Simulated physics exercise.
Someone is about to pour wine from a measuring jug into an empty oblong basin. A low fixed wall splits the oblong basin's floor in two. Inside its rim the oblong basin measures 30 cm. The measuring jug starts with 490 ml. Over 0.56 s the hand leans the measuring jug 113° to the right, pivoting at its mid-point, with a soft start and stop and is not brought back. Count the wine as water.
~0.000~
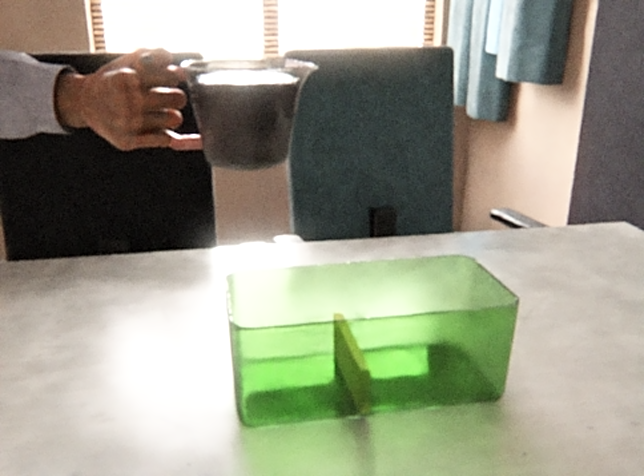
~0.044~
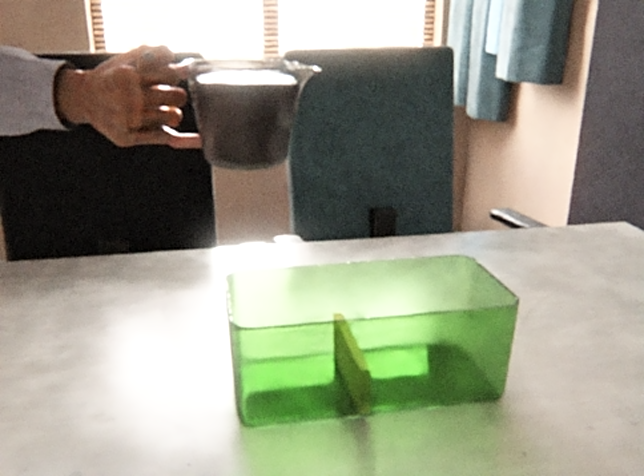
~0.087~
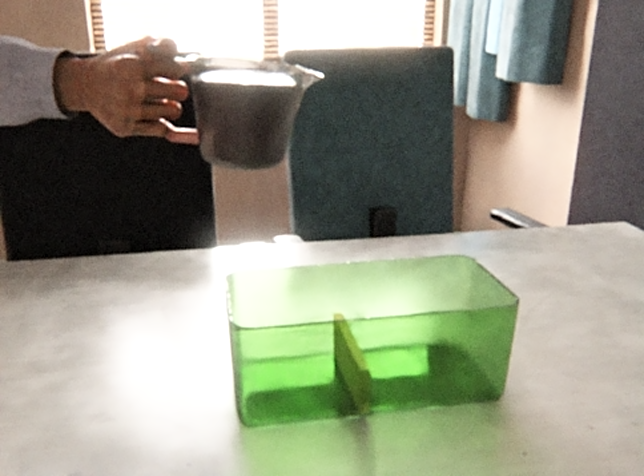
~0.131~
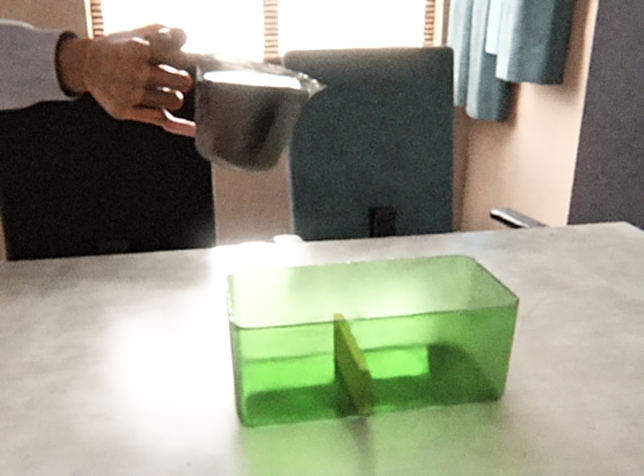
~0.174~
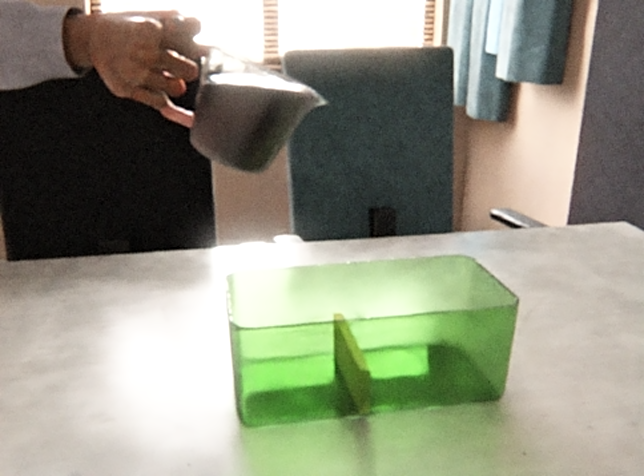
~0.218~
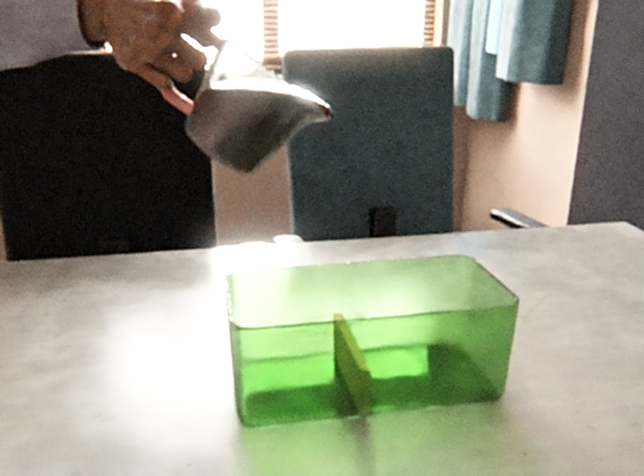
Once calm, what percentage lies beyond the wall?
The far part has some 59 per cent.
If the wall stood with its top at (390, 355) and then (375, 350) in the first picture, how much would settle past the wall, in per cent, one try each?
In turn about 20 and 35 per cent.
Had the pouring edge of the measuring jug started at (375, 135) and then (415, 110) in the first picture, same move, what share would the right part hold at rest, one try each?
First 90, then 80 per cent.
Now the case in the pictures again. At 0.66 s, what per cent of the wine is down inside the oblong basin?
Near 88 in a hundred.
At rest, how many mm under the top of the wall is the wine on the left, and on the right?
Some 42 mm on the left and 40 mm on the right.
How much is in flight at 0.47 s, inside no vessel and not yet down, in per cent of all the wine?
Near 46 in a hundred.
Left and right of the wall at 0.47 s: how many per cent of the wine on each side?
Some 0 per cent left and 26 right.
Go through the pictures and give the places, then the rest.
The first frame shows tilt 0°; pouring edge (318, 66); surface from (190, 80) to (299, 80); the oblong basin's rim runs from (228, 300) to (495, 279); the wall's top is at (350, 340).
The second frame shows tilt 2°; pouring edge (320, 68); surface from (190, 79) to (299, 79).
The third frame shows tilt 7°; pouring edge (323, 75); surface from (194, 78) to (301, 82).
The fourth frame shows tilt 15°; pouring edge (327, 86); surface from (198, 76) to (307, 85).
The fifth frame shows tilt 25°; pouring edge (330, 101); surface from (203, 80) to (313, 90).
The sixth frame shows tilt 37°; pouring edge (329, 119); surface from (201, 95) to (318, 103); 3 per cent is over the edge.
After 0.47 s the tilt is 106° and 27 per cent is still to pour, 0 is left of the wall and 26 right of it.
After 0.66 s the tilt is 113° and 1 per cent is still to pour, 29 is left of the wall and 60 right of it.
After 0.85 s the tilt is 113° and 0 per cent is still to pour, 38 is left of the wall and 58 right of it.
After 1.06 s the tilt is 113° and 0 per cent is still to pour, 38 is left of the wall and 59 right of it.
In the end 38 per cent lies left of the wall, 59 right of it and 3 outside.
